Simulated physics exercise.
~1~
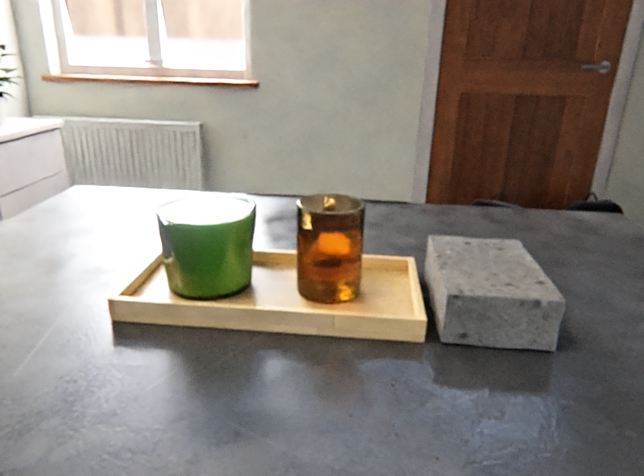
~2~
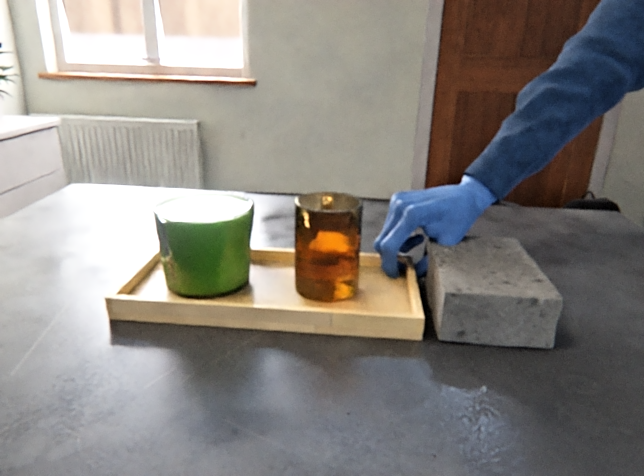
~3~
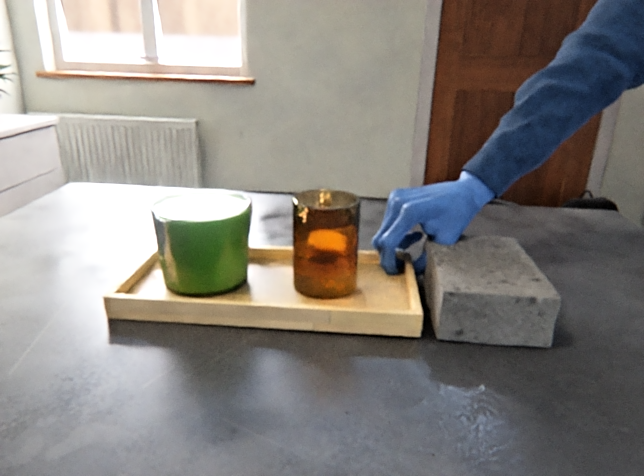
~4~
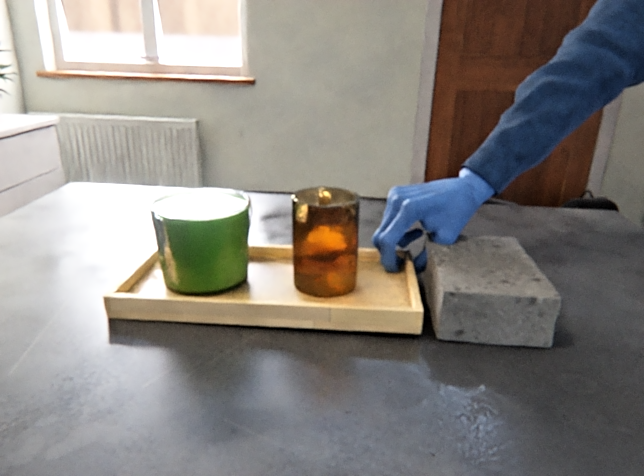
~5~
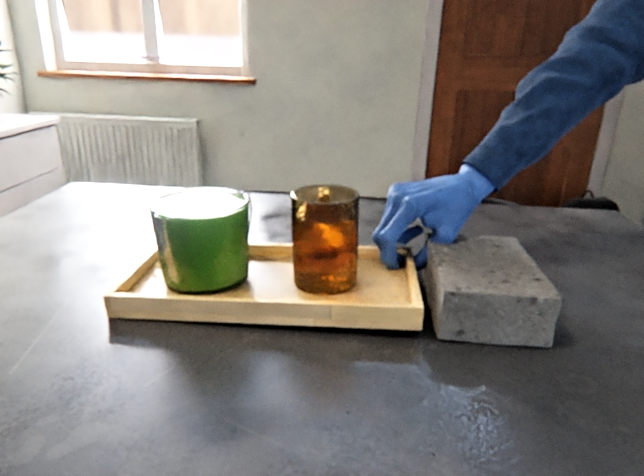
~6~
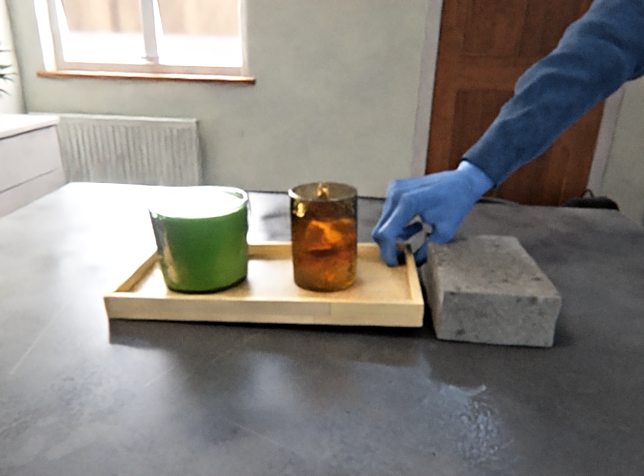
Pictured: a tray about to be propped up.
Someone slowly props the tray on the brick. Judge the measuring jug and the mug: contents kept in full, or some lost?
Measuring jug: Some lost. Mug: Kept in full.
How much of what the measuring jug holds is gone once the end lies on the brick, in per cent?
That comes to 8 per cent, as I see it.
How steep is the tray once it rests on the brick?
12 degrees or so.
Next, the tray slopes by about 7°; measuring jug, it has slopped over; mug, its rim is dry.
After that, the tray slopes by about 13°; measuring jug, it has slopped over; mug, its rim is dry.
Finally, the tray slopes by about 12°, resting on the brick; measuring jug, it has slopped over; mug, its rim is dry.
